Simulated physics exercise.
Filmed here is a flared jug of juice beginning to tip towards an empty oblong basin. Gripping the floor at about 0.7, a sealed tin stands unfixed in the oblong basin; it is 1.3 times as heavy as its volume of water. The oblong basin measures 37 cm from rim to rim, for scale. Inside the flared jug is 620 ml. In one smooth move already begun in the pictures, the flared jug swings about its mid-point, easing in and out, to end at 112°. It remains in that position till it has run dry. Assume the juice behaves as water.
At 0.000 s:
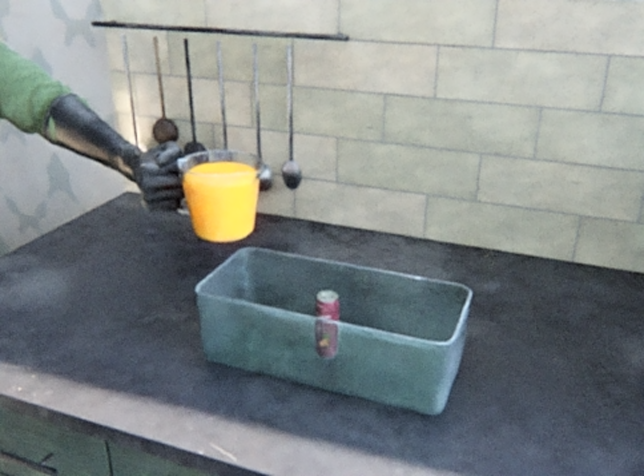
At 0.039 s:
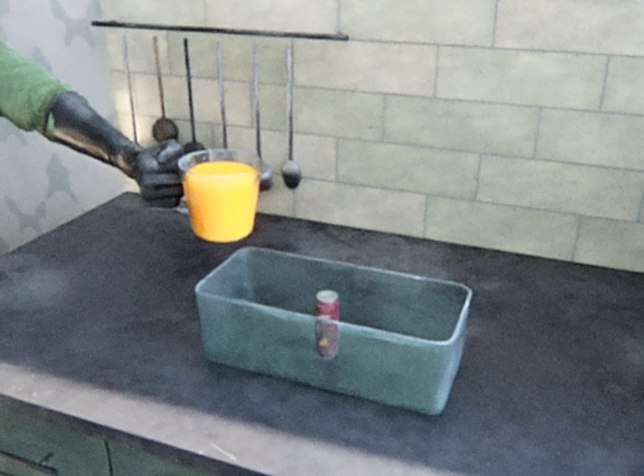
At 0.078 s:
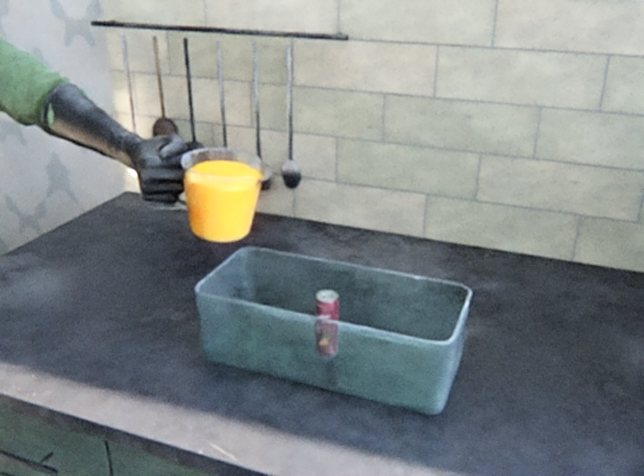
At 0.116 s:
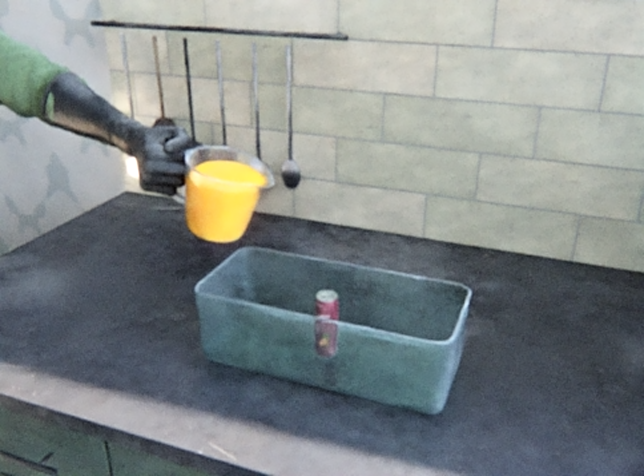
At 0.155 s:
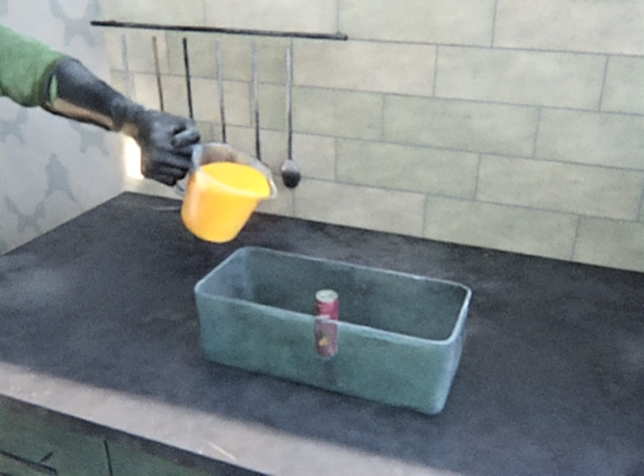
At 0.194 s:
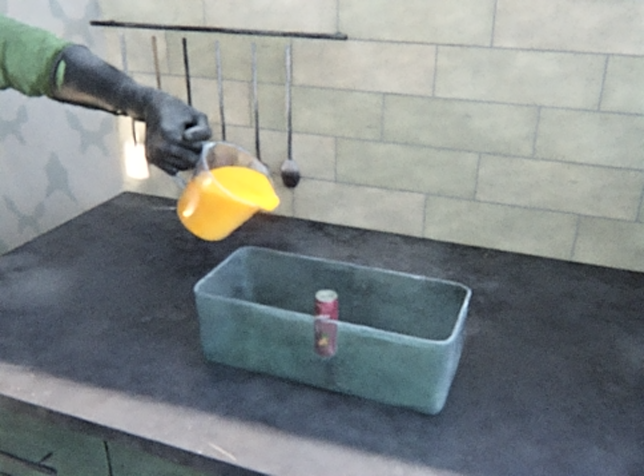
On a dark kitchen counter, a black-gloved hand held a clear jug of orange juice above an empty oblong basin with a small red tin inside, then steadily tilted the jug to the right.
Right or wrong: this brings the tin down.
Wrong, the tin stays up.
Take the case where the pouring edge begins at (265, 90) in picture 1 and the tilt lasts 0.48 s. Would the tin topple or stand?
After that, the tin overturns.
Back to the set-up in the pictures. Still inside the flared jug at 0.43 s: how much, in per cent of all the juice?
Roughly 32 percent.
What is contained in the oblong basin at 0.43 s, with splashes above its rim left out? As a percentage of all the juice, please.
The basin holds roughly 44 in a hundred parts at that moment.
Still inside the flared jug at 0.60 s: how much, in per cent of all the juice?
Share remaining: Approx. 3 %.
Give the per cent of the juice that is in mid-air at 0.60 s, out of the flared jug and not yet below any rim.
Around 7 percent of it is airborne.
By 0.43 s the tilt is 109° and 32 per cent is still to pour; the tin stands where it began.
By 0.60 s the tilt is 112° and 3 per cent is still to pour; the tin stands where it began.
By 0.78 s the tilt is 112° and 0 per cent is still to pour; the tin stands 1 cm from where it began.
By 0.98 s the tilt is 112° and 0 per cent is still to pour; the tin stands 1 cm from where it began.
At rest the tin stands 1 cm from where it began.
